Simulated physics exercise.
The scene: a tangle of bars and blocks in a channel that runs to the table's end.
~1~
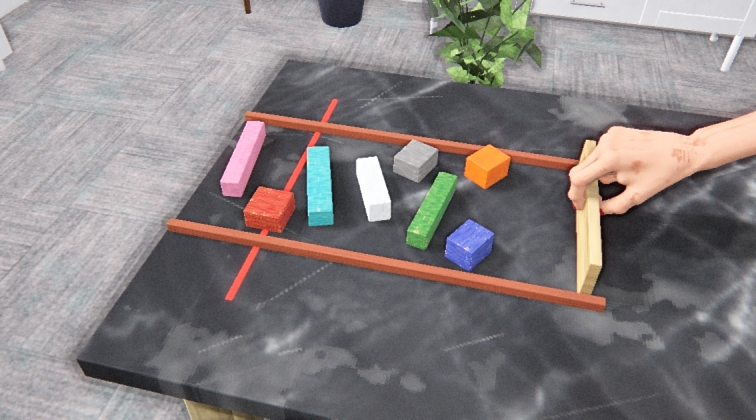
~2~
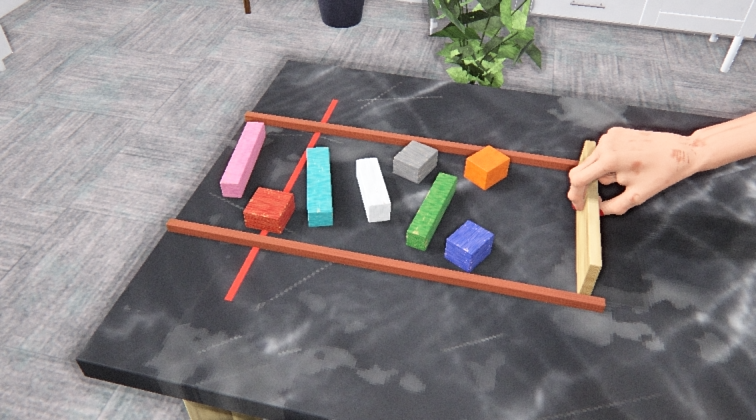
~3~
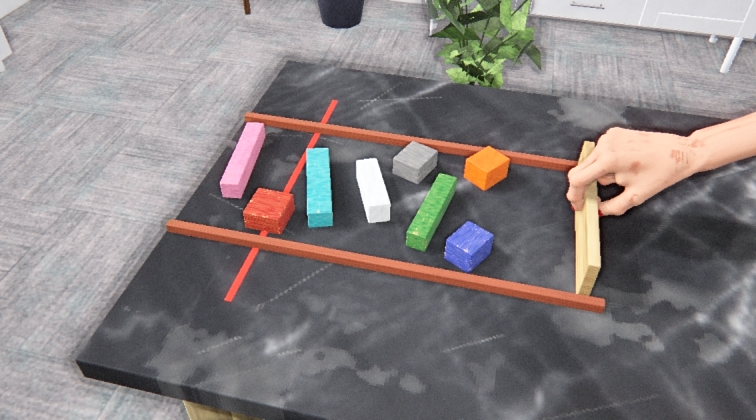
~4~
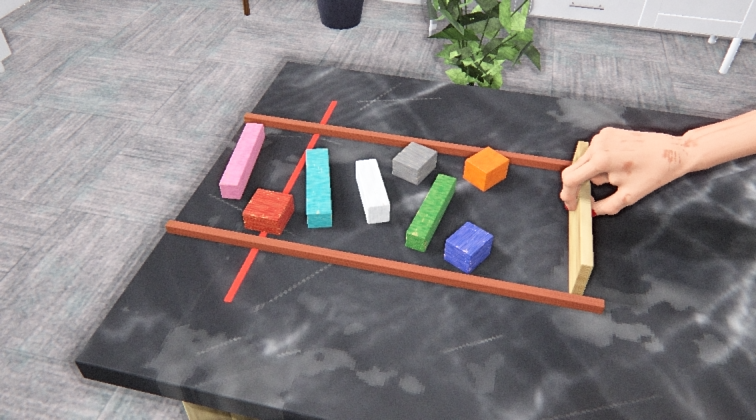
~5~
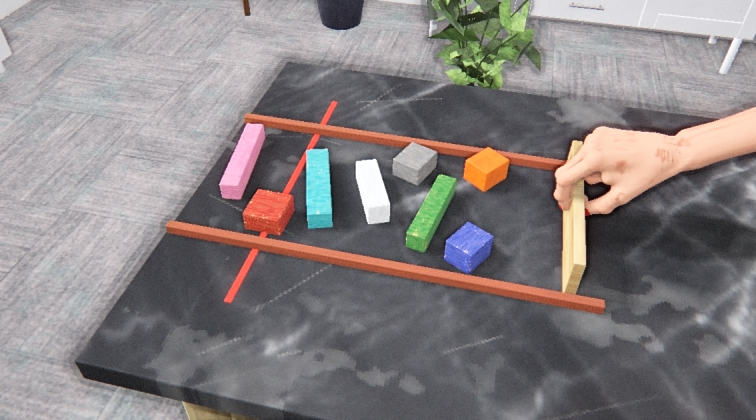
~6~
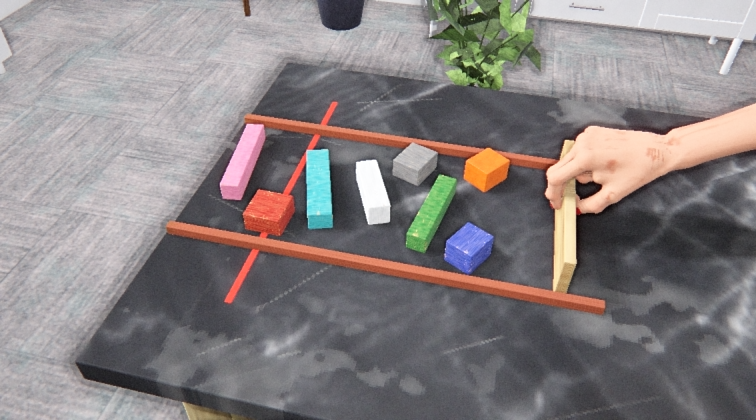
A hand slides a wooden board slightly left between two rails on a dark table, the coloured bars and blocks staying still.
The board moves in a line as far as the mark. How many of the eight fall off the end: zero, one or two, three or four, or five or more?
The number that fall off is one or two.
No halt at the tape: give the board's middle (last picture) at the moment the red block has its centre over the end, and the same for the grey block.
For the red block at (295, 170), for the grey block at (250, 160).
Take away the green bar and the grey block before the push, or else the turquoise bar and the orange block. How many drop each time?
Fallen: 0, and 0 in the other try.
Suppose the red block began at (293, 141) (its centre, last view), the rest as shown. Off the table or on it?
Then it survives.
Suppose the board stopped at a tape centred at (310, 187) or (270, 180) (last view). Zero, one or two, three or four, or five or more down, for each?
One after another: Zero; either three or four.
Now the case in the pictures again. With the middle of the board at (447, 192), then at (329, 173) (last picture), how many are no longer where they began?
At the one place 4, at the other 8.
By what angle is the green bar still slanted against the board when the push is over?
Roughly 20° out of line.
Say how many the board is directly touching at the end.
3 of them.
A little later, none off yet; pink bar at rest near (244, 160); red block at rest near (269, 213); turquoise bar at rest near (319, 187).
Next, none off yet; pink bar at rest near (244, 160); red block shifted a little near (256, 214); turquoise bar shifted a little near (287, 182).
When it is over, the number that fall off is one or two; down, red block and pink bar.
